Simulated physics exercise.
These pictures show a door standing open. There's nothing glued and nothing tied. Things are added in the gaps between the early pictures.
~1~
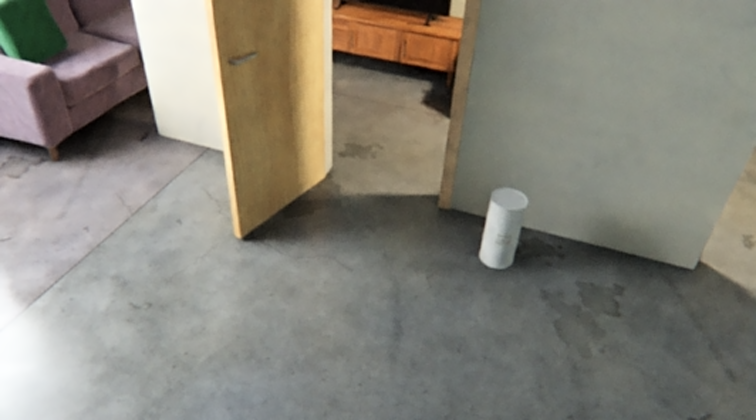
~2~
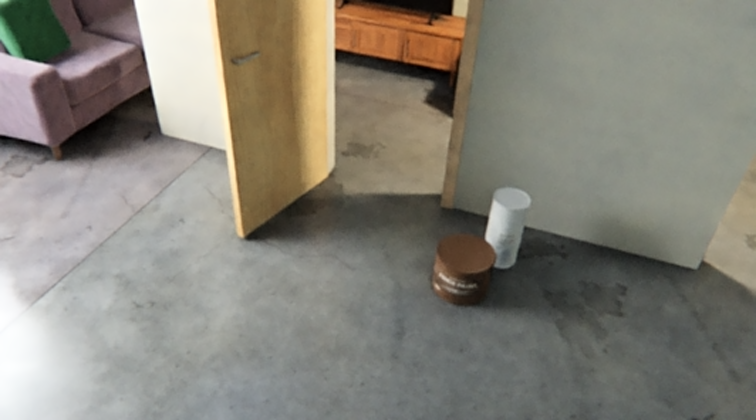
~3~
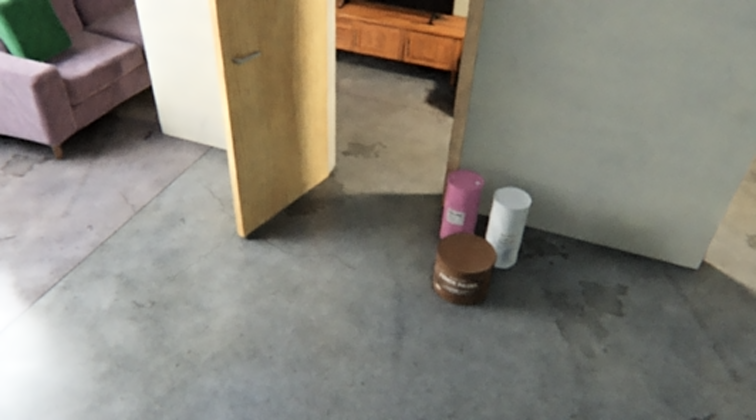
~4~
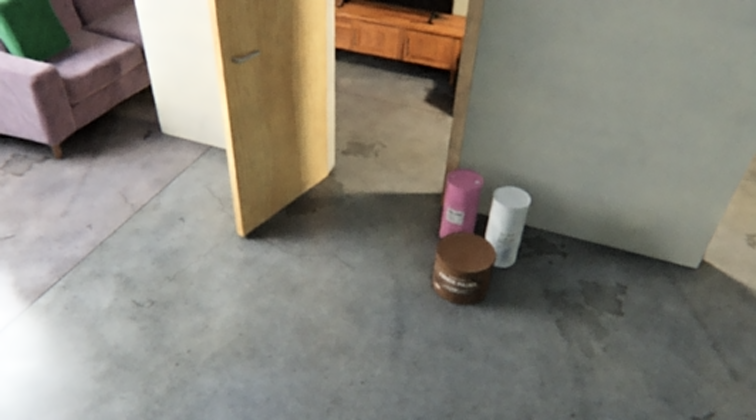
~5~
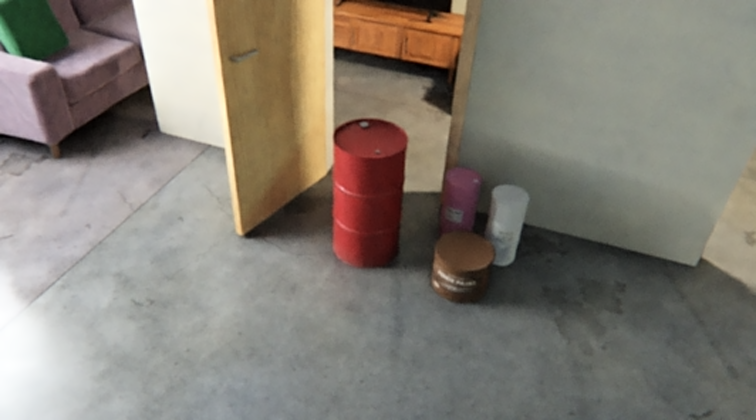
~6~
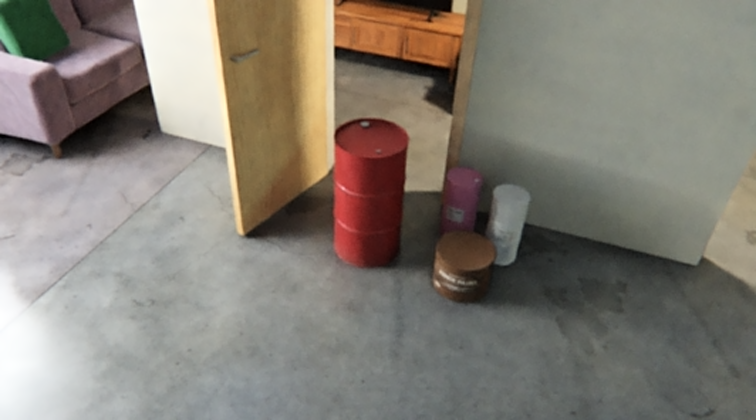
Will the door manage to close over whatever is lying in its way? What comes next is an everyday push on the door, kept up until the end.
No.
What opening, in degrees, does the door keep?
Some 65°.
Then, 0.50 s on from there, door at 91°.
Then, 0.80 s on from there, door at 75°.
In the end, door at 63°; all 4 unmoved. At the end, from the last picture's camera, red drum near (370, 195).
